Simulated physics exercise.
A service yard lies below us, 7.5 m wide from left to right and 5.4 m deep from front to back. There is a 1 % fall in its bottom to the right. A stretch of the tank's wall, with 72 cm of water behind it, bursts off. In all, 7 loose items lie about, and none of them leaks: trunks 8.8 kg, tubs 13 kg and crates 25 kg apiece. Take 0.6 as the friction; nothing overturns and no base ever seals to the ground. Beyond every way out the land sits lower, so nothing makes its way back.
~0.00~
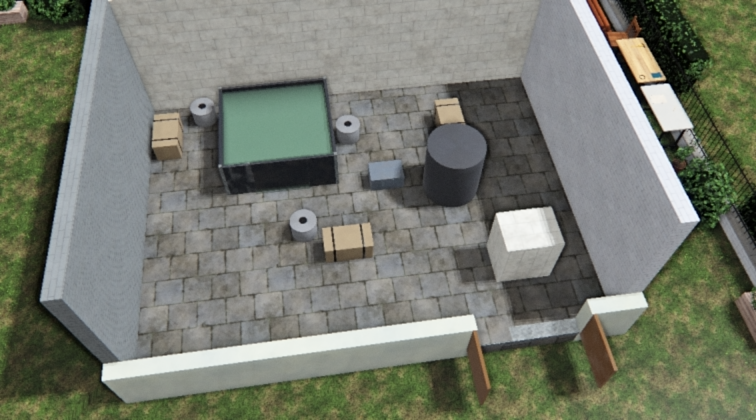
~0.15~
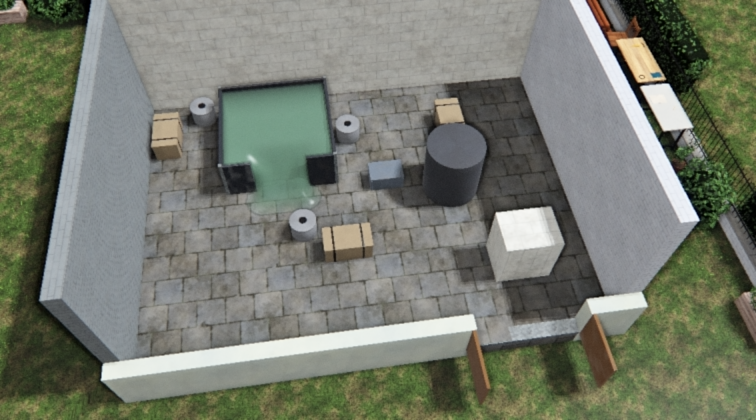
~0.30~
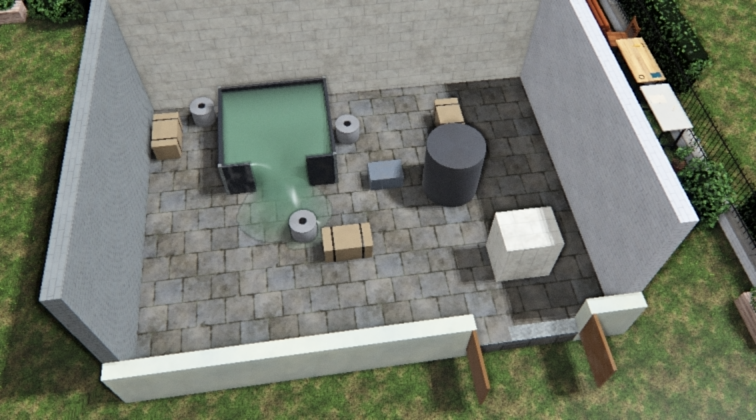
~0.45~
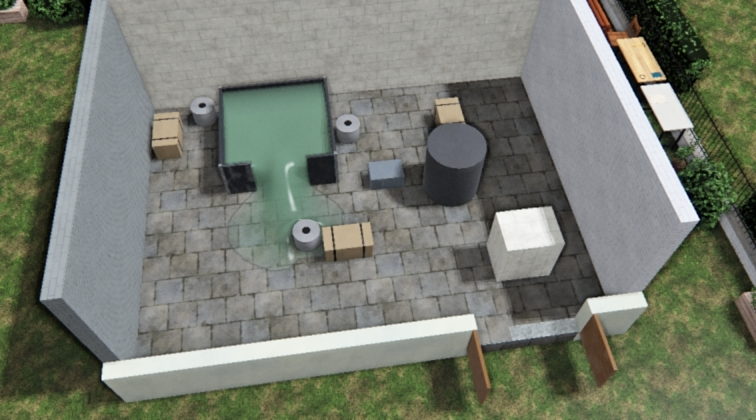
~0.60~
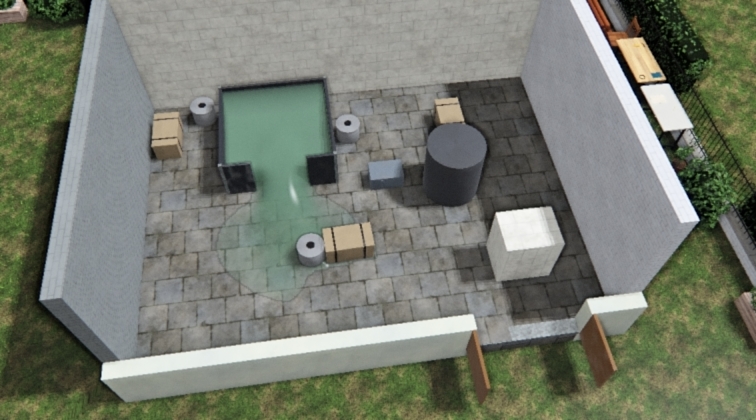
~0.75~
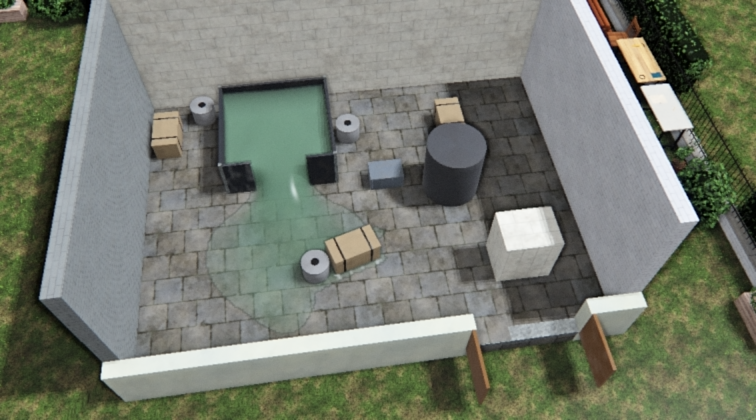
Green water pours from an opened tank across the paving, pushing a tub, then a crate.
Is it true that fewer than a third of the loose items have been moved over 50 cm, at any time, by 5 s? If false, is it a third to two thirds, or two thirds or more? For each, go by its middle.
True.
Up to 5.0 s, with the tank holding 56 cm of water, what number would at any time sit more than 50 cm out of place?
You'd get 2 in that case.
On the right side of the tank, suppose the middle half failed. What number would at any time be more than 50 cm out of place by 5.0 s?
Result: 2 of them.
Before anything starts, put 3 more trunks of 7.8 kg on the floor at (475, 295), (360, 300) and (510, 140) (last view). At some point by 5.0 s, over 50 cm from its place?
Outcome: Breaks the threshold first, breaks the threshold next, stays within last.
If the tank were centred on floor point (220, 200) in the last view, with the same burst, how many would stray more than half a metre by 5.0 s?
That gives 0 of them.
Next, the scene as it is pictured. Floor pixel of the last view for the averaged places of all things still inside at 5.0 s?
Mean position approx. (363, 167).
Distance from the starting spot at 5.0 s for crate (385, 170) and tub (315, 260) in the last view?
0 cm, then 250 cm.
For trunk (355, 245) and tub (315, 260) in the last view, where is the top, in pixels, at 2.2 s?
Estimated pixels: (469, 288) and (396, 303).
After 1.1 s 2 of 7 are over 50 cm from their spots; 0 afloat.
After 2.2 s 2 of 7 are over 50 cm from their spots; 1 afloat.
After 3.5 s 2 of 7 are over 50 cm from their spots; 1 afloat.
After 5.0 s 2 of 7 are over 50 cm from their spots, and 2 have been at some point; 2 afloat.
